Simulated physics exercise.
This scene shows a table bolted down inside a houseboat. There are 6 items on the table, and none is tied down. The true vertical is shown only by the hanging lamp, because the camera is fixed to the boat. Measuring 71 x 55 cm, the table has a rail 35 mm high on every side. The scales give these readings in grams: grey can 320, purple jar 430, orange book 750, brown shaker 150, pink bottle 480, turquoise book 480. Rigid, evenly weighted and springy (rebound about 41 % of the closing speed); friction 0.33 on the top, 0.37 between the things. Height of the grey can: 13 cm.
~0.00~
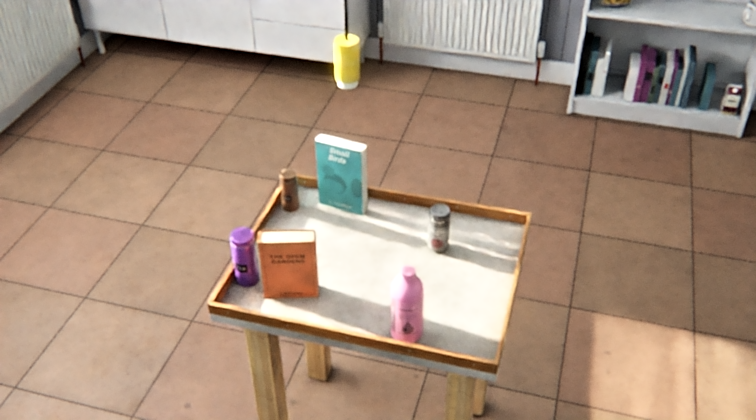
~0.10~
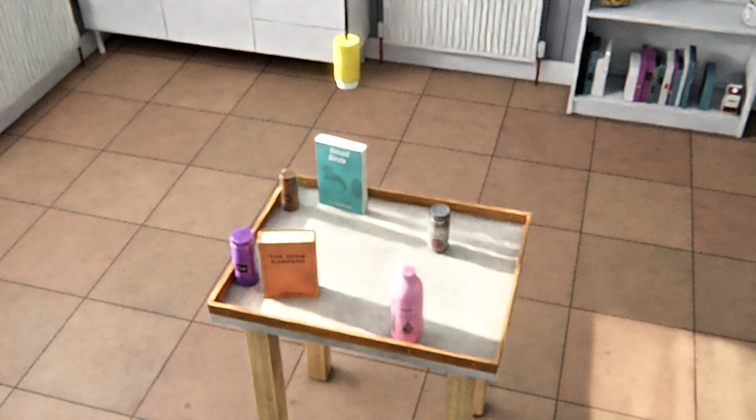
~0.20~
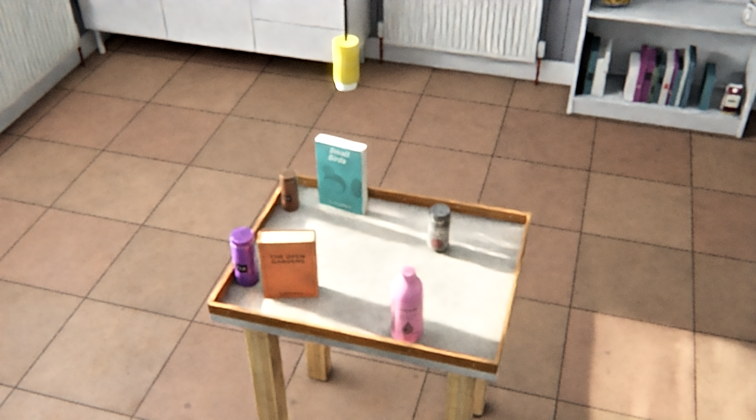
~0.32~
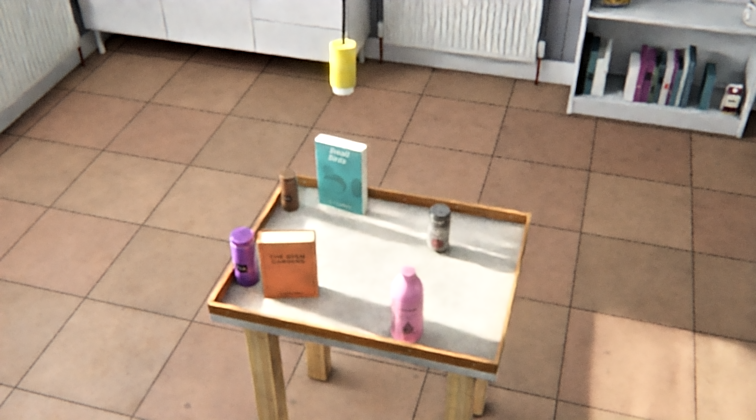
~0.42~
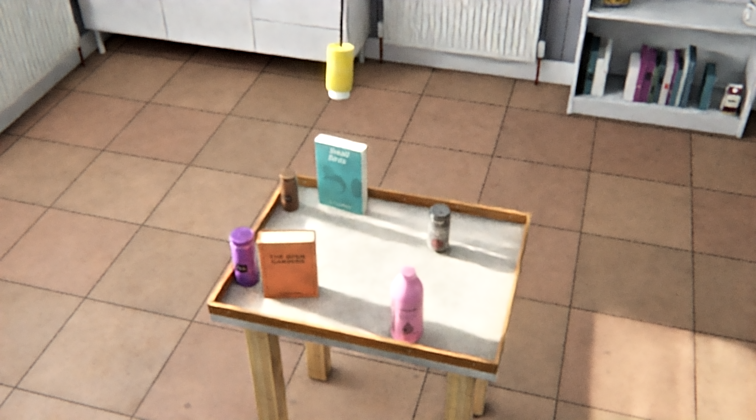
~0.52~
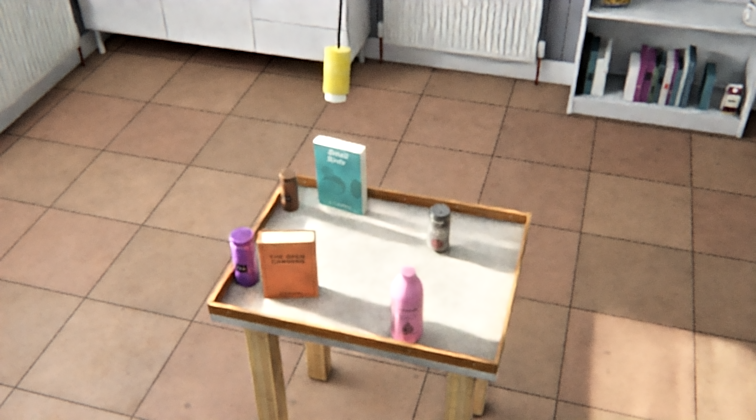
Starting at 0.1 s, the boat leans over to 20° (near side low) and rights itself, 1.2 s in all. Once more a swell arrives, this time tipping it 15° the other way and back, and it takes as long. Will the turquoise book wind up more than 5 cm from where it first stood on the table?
Yes.
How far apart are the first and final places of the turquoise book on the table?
It ends about 30 centimetres from where it started.
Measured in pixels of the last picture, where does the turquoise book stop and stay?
Around (303, 266).
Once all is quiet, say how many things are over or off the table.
Total: 2.
After 0.82 s, boat heeled 18°, near side down; turquoise book 74° off its base near (322, 221); orange book 27° off its base.
After 1.12 s, boat heeled 4°, near side down; orange book now off the table; turquoise book on its side near (303, 261).
After 1.42 s, boat heeled 1°, far side down; turquoise book on its side near (302, 266).
After 1.82 s, boat heeled 14°, far side down; turquoise book on its side near (303, 266).
In the end (3.0 s), off the table, orange book; toppled on the table, turquoise book; the other 4 under 5 cm from the start. At the end, from the last picture's camera, turquoise book near (303, 266).
